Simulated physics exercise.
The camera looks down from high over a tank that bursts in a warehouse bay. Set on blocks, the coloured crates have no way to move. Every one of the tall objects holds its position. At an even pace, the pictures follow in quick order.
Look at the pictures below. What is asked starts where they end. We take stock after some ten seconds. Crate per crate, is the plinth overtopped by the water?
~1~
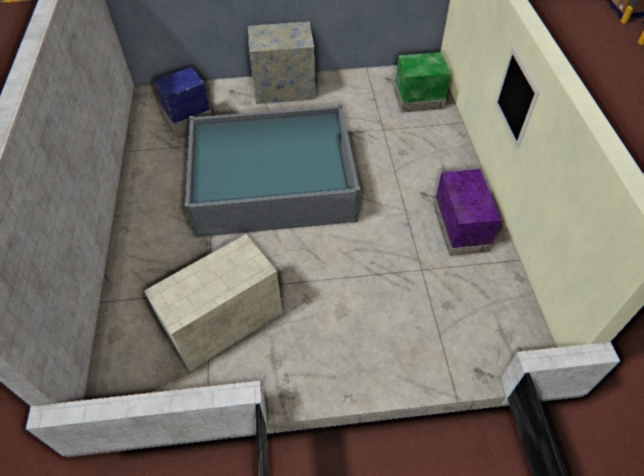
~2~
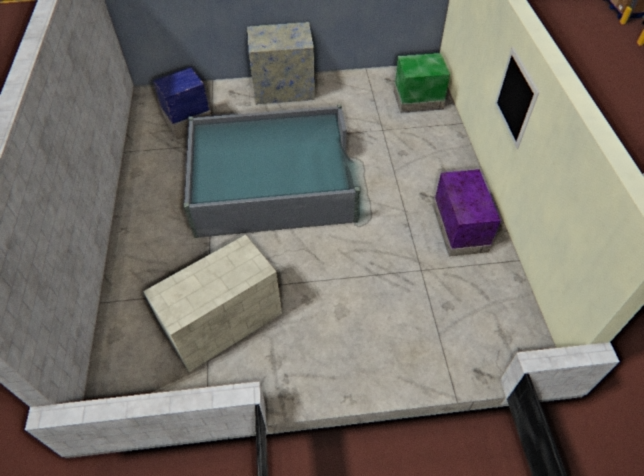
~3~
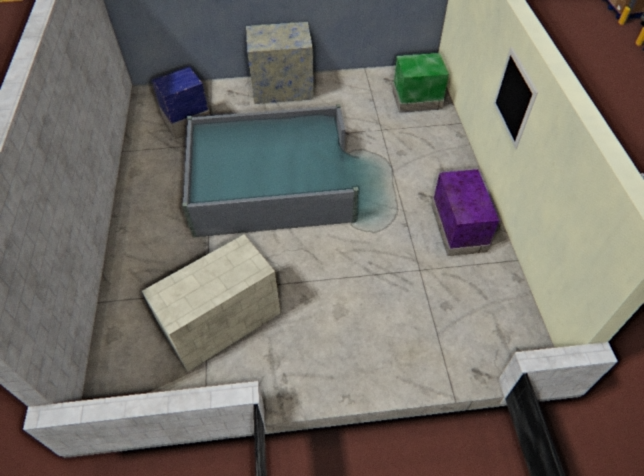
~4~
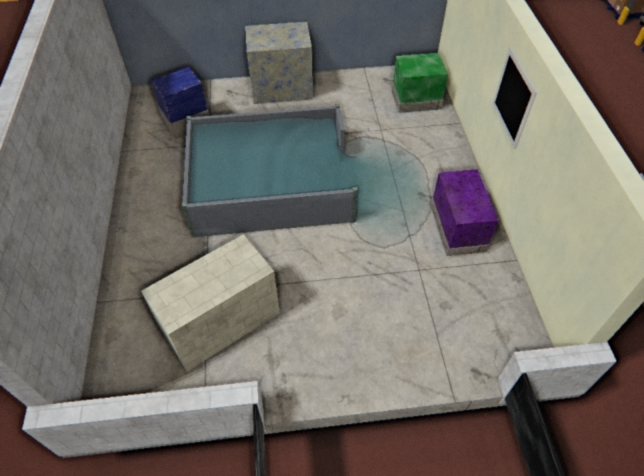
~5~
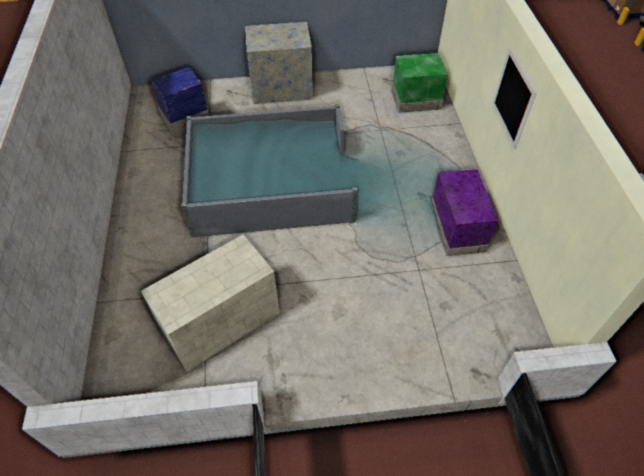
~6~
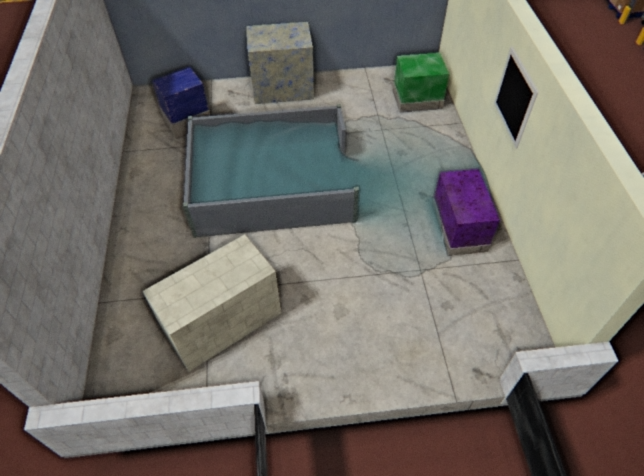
Purple crate - overtopped, blue crate - not overtopped, green crate - overtopped.
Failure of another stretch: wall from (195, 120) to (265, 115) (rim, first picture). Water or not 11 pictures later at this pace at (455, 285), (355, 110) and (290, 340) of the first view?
Well, the first one's left untouched, the second's sodden, and the third's left untouched.
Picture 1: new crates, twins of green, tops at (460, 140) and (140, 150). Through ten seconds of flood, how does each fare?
Order as asked: Flooded / unflooded.
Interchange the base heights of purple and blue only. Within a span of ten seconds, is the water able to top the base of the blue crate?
With the swap, the blue crate avoids the flood.
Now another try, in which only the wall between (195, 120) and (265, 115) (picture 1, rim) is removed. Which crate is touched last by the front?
It's the purple one.
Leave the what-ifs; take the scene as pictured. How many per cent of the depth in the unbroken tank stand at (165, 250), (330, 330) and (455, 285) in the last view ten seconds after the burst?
About 2 per cent, then 4 per cent, then 8 per cent.
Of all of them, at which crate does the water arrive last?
My guess: The blue-painted one.
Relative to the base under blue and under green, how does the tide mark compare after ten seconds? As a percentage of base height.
About 40 percent and about 140 percent.
A moment on, water covers 20 % of the floor; the purple crate water round its plinth, the blue crate not reached, the green crate water round its plinth.
Next, water covers 35 % of the floor; the purple crate water round its plinth, the blue crate not reached, the green crate water round its plinth.
Then, water covers 50 % of the floor; the purple crate water round its plinth, the blue crate not reached, the green crate water round its plinth.
Later, water covers 70 % of the floor; the purple crate water round its plinth, the blue crate water round its plinth, the green crate water round its plinth.
In the end, water covers 90 % of the floor; the purple crate was topped, the blue crate stayed above the water, the green crate was topped.
